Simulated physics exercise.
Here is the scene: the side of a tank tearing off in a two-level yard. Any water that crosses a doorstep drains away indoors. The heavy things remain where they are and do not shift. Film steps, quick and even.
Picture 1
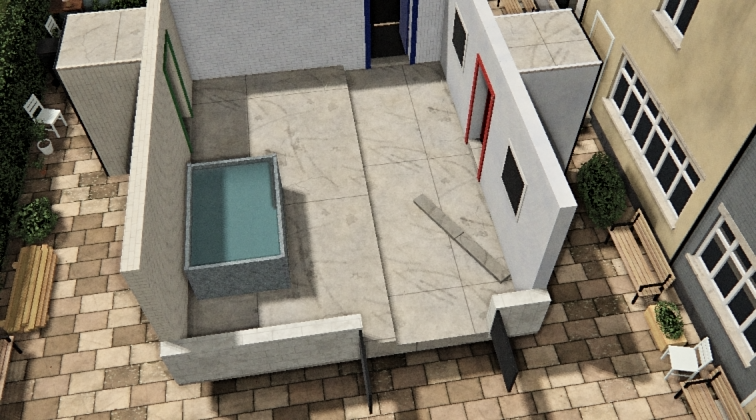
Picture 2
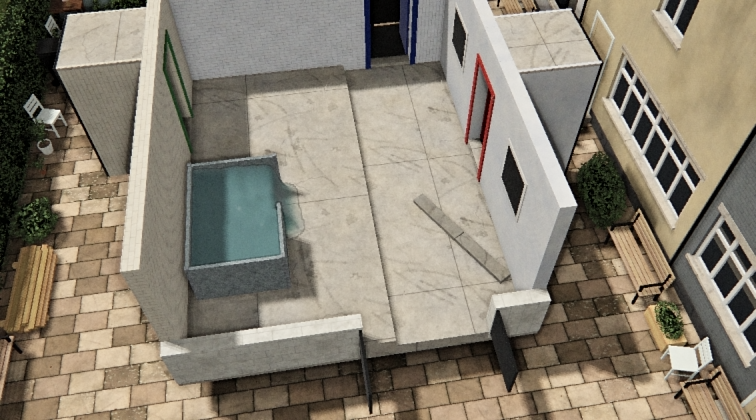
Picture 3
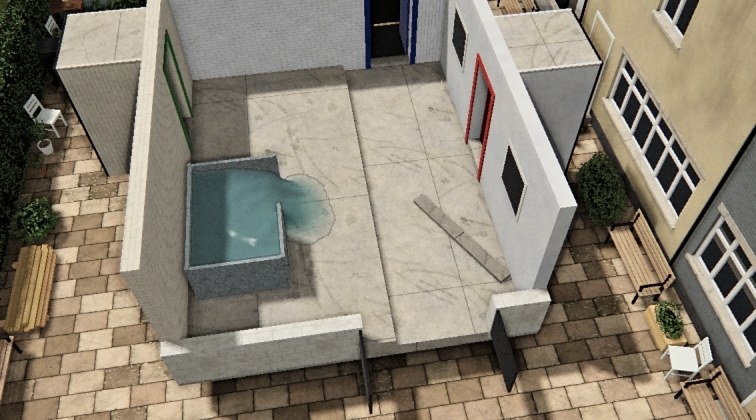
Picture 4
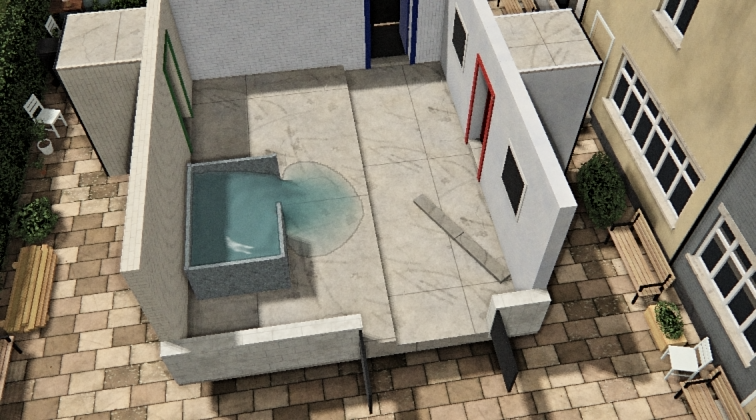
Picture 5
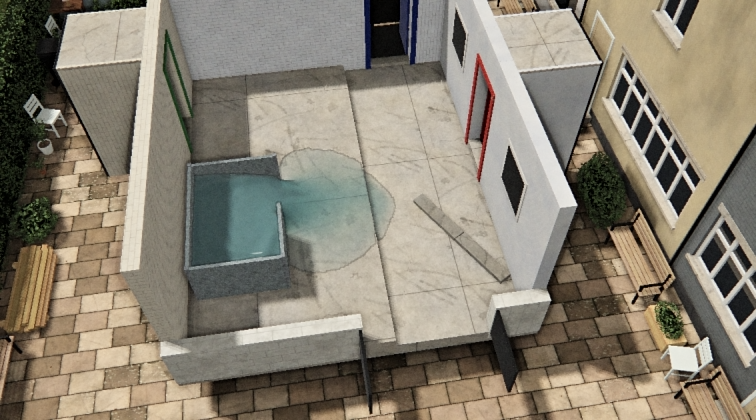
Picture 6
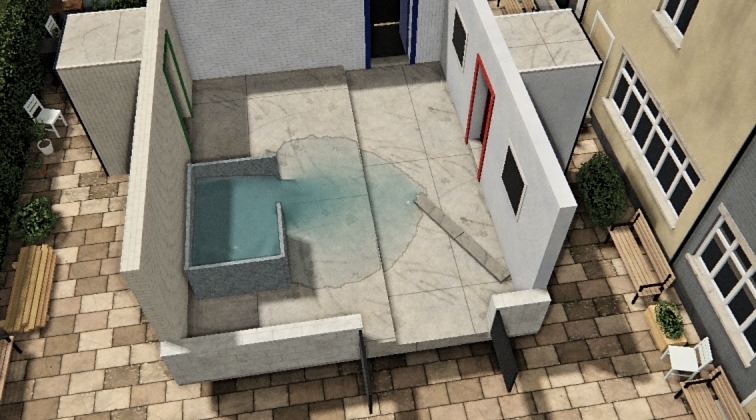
Water burst through the right side of a raised tank in a walled yard and fanned out across the pale stone floor, spreading rightward until it reached the near end of a narrow strip.
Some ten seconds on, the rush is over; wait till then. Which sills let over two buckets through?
My prediction: The red door receives more than two buckets; the blue door receives more than two buckets; the green door receives no more than two buckets.
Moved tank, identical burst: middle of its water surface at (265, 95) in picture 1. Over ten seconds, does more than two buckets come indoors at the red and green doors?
So here's how it goes: The red door comes up short, and the green door comes up short.
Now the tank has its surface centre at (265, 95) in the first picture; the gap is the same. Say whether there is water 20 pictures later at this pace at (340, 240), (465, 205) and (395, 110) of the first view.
Point by point: Still bare; swamped; swamped.
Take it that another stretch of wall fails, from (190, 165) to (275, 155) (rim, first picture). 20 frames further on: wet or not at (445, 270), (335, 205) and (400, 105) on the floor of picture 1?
Taken one by one: Unaffected, then unaffected, then sodden.
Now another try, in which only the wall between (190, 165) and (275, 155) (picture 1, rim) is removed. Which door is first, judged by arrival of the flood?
My pick is the green one.
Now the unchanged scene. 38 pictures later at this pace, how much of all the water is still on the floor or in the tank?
Roughly 80 %.
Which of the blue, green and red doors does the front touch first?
It's the red one.
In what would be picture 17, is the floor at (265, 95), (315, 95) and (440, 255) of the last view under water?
Result, in order: Unflooded / waterlogged / waterlogged.
A moment on, water covers 45 % of the floor; the red door under two buckets in, the blue door not reached, the green door not reached.
Next, water covers 55 % of the floor; the red door over two buckets in, the blue door not reached, the green door not reached.
Then, water covers 60 % of the floor; the red door far over two buckets in, the blue door under two buckets in, the green door not reached.
Later, water covers 60 % of the floor; the red door far over two buckets in, the blue door over two buckets in, the green door not reached.
In the end, water covers 50 % of the floor; the red door far over two buckets in, the blue door over two buckets in, the green door not reached.
